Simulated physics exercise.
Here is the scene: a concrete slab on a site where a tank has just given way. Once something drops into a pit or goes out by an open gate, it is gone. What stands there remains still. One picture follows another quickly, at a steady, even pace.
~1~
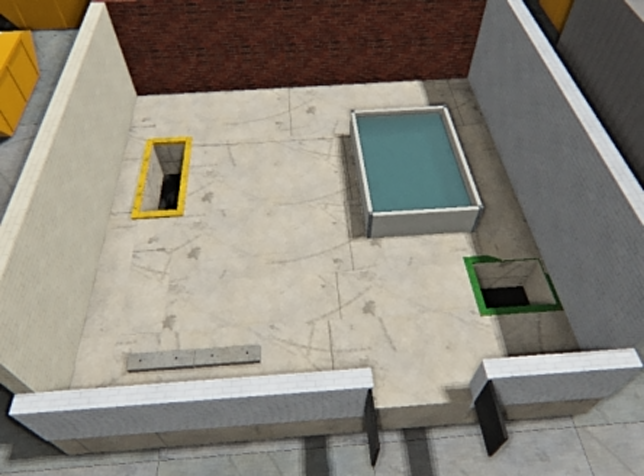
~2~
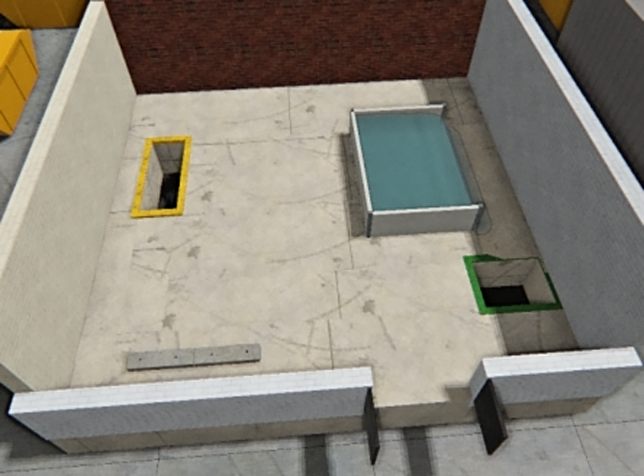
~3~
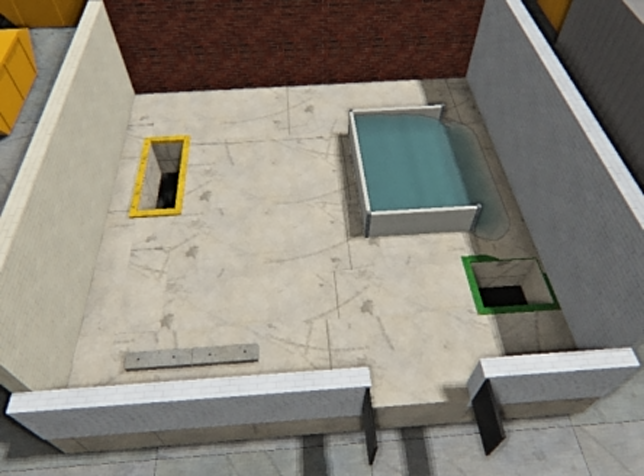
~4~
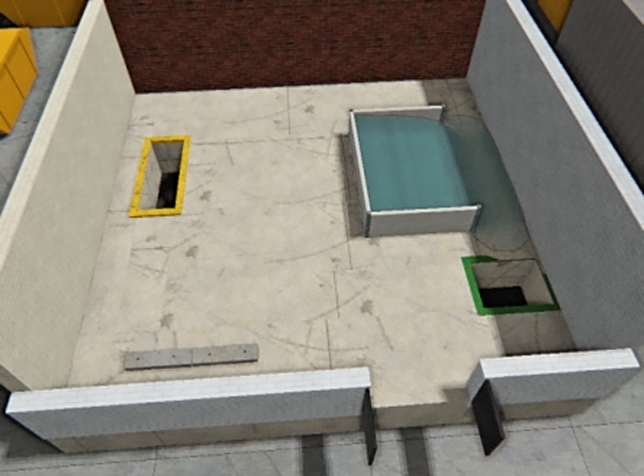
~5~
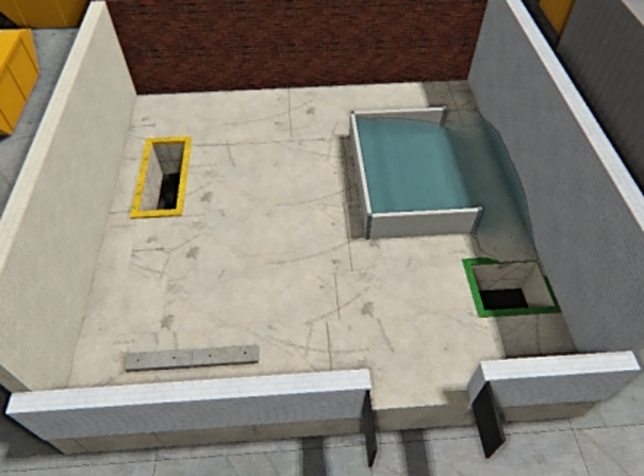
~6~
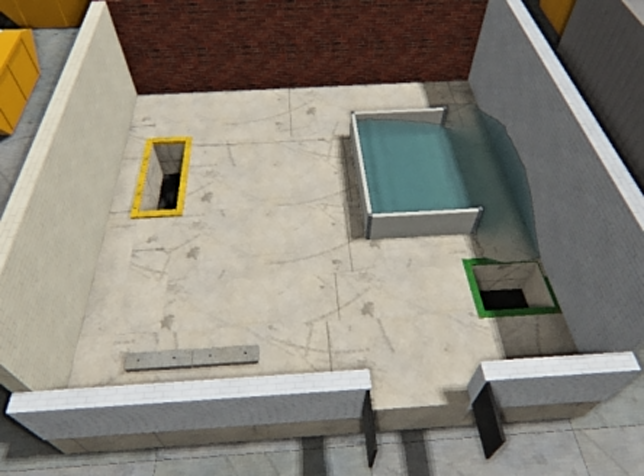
The video shows a walled concrete yard with yellow- and green-edged pits and a tank of blue-green water. The tank's right side opens, and water pours out to the right, spreading across the floor and reaching the grey wall.
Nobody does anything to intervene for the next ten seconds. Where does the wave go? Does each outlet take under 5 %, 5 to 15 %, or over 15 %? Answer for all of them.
Answer: The gate takes under 5 %; the yellow pit takes under 5 %; the green pit takes over 15 %.
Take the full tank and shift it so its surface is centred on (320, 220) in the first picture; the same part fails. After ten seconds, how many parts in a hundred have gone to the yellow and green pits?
Approximate tally in per cent: Yellow pit 0, green pit 50.
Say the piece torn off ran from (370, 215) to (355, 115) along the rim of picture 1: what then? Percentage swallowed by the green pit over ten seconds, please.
I'd estimate the green pit takes around 2 percent.
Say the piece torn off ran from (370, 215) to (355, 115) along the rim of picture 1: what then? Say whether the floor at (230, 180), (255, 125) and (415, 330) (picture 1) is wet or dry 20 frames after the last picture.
In turn: Under water, wet, clear.
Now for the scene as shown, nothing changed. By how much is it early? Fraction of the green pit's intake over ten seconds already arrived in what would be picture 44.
Near 75 in a hundred.
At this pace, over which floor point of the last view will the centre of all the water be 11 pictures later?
Near (446, 171).
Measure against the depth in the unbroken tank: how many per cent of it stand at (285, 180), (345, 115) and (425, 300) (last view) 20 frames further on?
I'd say around 0 per cent, then 6 per cent, then 0 per cent.
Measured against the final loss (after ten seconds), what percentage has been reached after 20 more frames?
I'd put it at 55 per cent.
A moment on, water covers 10 % of the floor; the gate 0 %, the yellow pit 0 %, the green pit 3 %.
Next, water covers 10 % of the floor; the gate 0 %, the yellow pit 0 %, the green pit 12 %.
Then, water covers 25 % of the floor; the gate 0 %, the yellow pit 0 %, the green pit 22 %.
Later, water covers 40 % of the floor; the gate 0 %, the yellow pit 1 %, the green pit 31 %.
In the end, water covers 55 % of the floor; the gate 0 %, the yellow pit 2 %, the green pit 41 %.
